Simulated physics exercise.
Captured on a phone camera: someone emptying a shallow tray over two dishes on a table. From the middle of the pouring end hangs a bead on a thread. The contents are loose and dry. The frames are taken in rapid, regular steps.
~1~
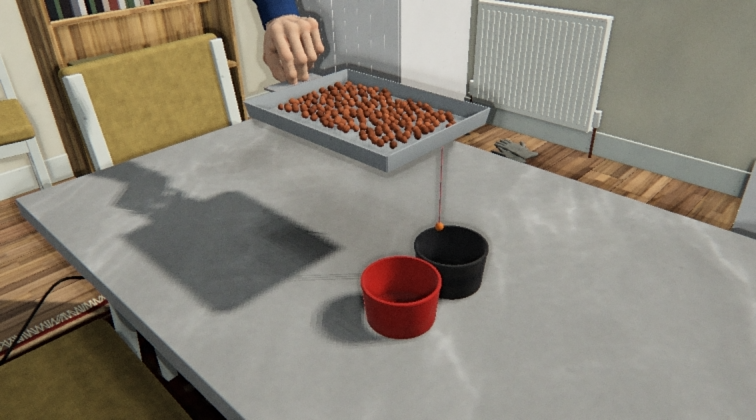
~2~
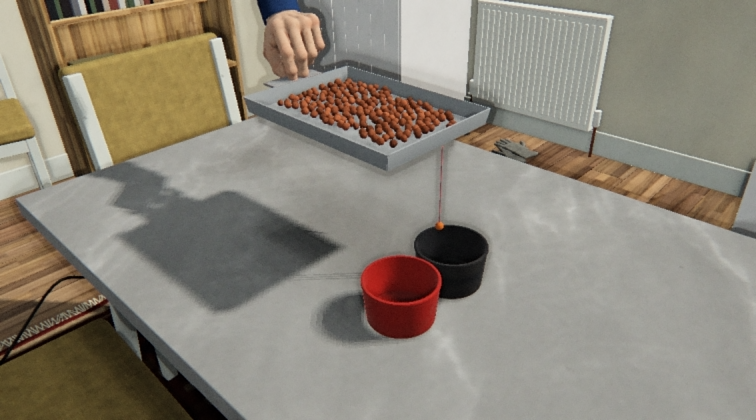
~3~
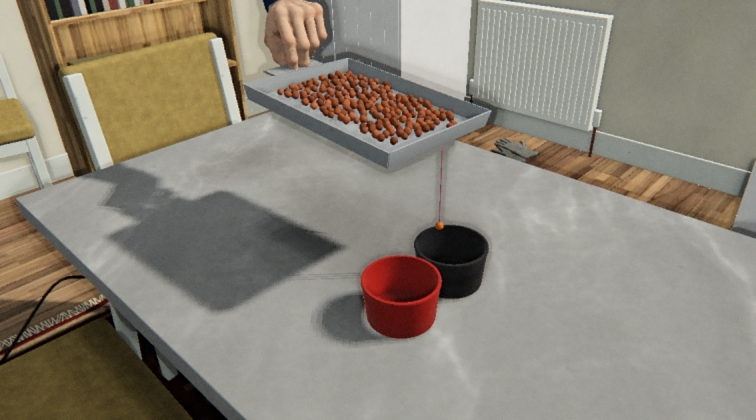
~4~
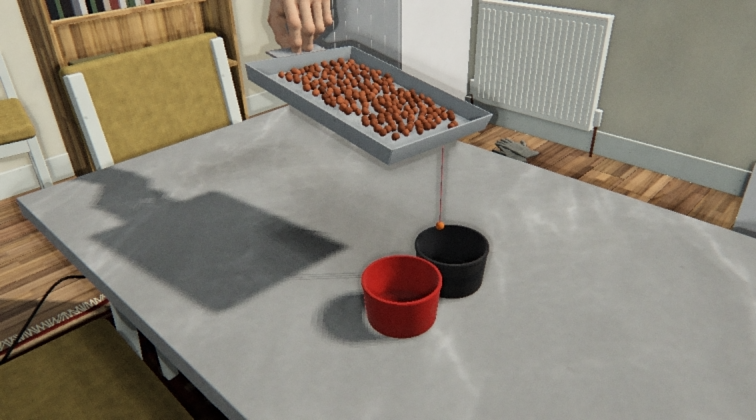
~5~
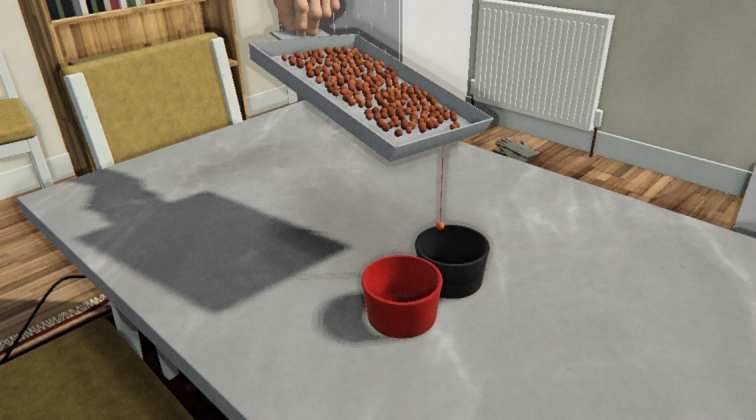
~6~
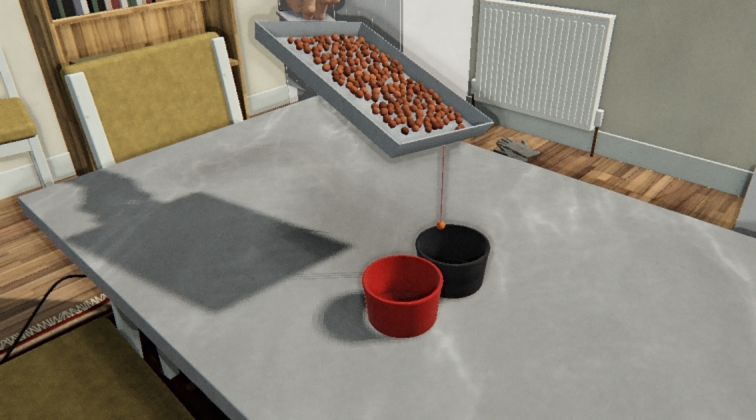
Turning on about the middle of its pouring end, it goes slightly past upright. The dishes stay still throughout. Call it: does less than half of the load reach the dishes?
Yes.
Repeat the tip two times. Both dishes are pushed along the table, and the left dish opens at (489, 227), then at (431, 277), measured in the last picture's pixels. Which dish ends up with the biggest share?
Place 1: The one on the left side; place 2: The one on the right side.
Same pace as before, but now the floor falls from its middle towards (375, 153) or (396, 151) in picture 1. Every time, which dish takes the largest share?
So, first the left-side one, then the left-side one.
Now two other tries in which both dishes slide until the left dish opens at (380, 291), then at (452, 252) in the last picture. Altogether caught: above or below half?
Well, the minor share the first time and the bulk the second time.
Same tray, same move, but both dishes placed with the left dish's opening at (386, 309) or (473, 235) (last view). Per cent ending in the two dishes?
The first try gives 0 per cent, the second 70 per cent.
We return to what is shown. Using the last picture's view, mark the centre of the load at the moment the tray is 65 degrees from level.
Around (450, 98).
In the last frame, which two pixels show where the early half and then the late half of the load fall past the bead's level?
Points: About (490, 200), then about (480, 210).
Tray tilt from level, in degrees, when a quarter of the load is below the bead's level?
Angle: Approx. 110 degrees.
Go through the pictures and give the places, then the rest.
The first frame shows corners of the pouring end (387, 155) and (486, 108), level; middle of the load (369, 112), clay pellets; left dish (430, 311); right dish (479, 273); bead on its thread (439, 227).
The second frame shows corners of the pouring end (388, 153) and (486, 108), level; middle of the load (369, 109).
The third frame shows corners of the pouring end (389, 151) and (487, 110), tipped barely, lowest at the right corner; middle of the load (370, 104).
The fourth frame shows corners of the pouring end (392, 148) and (489, 114), tipped a little, lowest at the right corner; middle of the load (372, 96).
The fifth frame shows corners of the pouring end (395, 145) and (490, 117), tipped clearly, lowest at the right corner; middle of the load (375, 88).
The sixth frame shows corners of the pouring end (399, 142) and (490, 121), tipped clearly, lowest at the right corner; middle of the load (381, 82), roughly a third on the move; left dish (432, 310); right dish (481, 272).
Just after the last frame, tray tipped steeply; almost all on the tray; just a few in the air.
A moment on, tray tipped past a quarter turn; the larger part on the tray; just a few in the right dish; about a tenth outside both; about a tenth in the air.
Further on, tray tipped past a quarter turn; about a tenth in the right dish; almost all outside both.
When it is over, tray tipped past a quarter turn; not one in the left dish; about a tenth in the right dish; almost all outside both.
